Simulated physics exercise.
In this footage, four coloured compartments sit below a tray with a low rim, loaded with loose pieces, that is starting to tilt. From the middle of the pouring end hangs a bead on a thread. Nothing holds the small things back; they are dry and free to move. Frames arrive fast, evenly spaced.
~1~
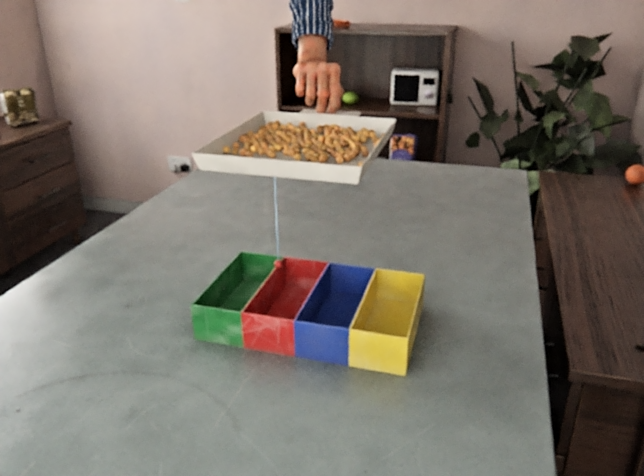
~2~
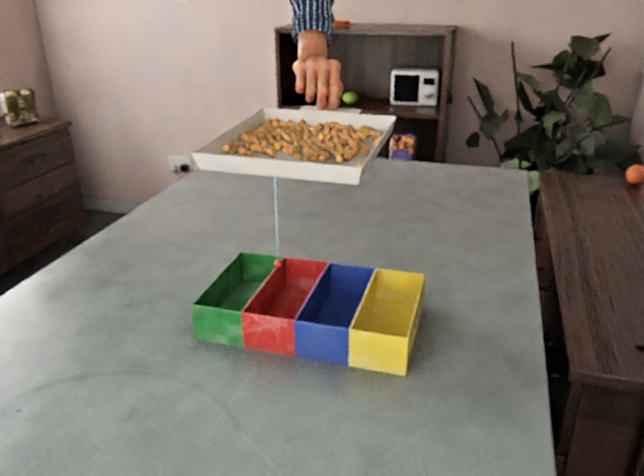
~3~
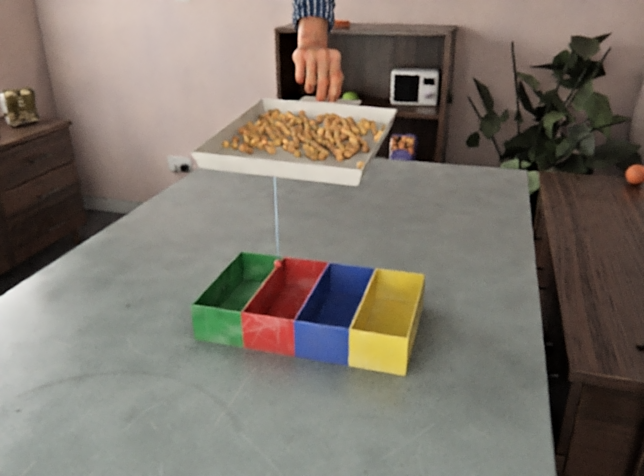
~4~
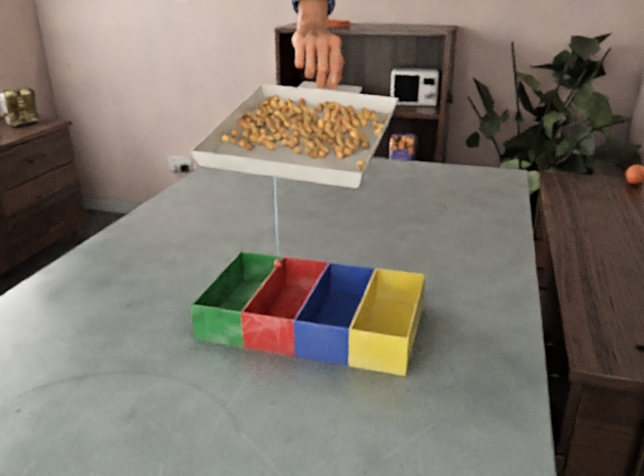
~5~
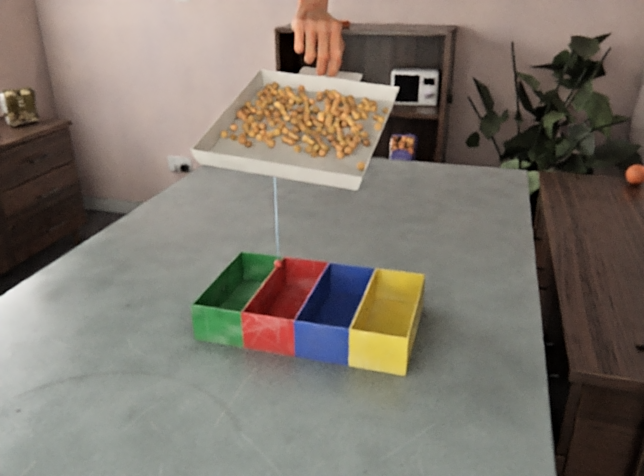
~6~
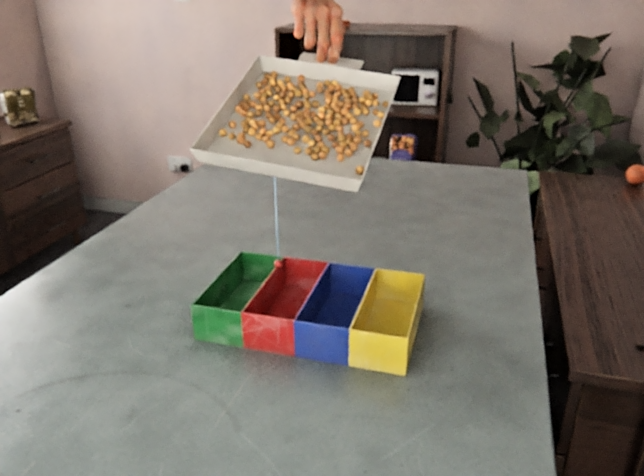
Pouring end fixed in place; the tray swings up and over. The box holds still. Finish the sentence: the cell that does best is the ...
... Blue cell.
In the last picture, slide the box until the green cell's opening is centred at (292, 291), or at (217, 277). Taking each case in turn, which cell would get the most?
First place: The red cell; second place: The cell in yellow.
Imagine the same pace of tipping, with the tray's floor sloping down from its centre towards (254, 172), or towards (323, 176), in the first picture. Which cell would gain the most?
First try: That green cell; second try: The blue cell.
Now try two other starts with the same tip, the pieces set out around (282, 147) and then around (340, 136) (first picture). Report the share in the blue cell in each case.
Share in order: Roughly 60 %, 60 %.
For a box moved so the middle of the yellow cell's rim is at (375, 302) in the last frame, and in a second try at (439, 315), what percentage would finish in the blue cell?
In order: 50 percent and 20 percent.
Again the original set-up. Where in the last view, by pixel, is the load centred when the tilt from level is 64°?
I'd mark it close to (320, 176).
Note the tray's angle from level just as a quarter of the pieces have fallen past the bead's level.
Roughly 80 degrees from level.
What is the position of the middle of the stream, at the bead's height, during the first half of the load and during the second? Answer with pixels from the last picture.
The first part passes (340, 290); everything after passes (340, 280).
Shortly afterwards, tray tipped steeply; the bulk on the tray; a little in the blue cell; only a few in the yellow cell; only a few in the red cell; a little falling or outside the box.
Next, tray tipped past a quarter turn; a little on the tray; near a third in the blue cell; a little in the red cell; a little in the yellow cell; only a few in the green cell; near a quarter falling or outside the box.
Some moments later, tray tipped past a quarter turn; near half in the blue cell; near a quarter in the red cell; a little in the yellow cell; only a few in the green cell; a little falling or outside the box.
In the end, tray tipped past a quarter turn; near half in the blue cell; near a quarter in the red cell; a little in the yellow cell; only a few in the green cell; a little outside the box.
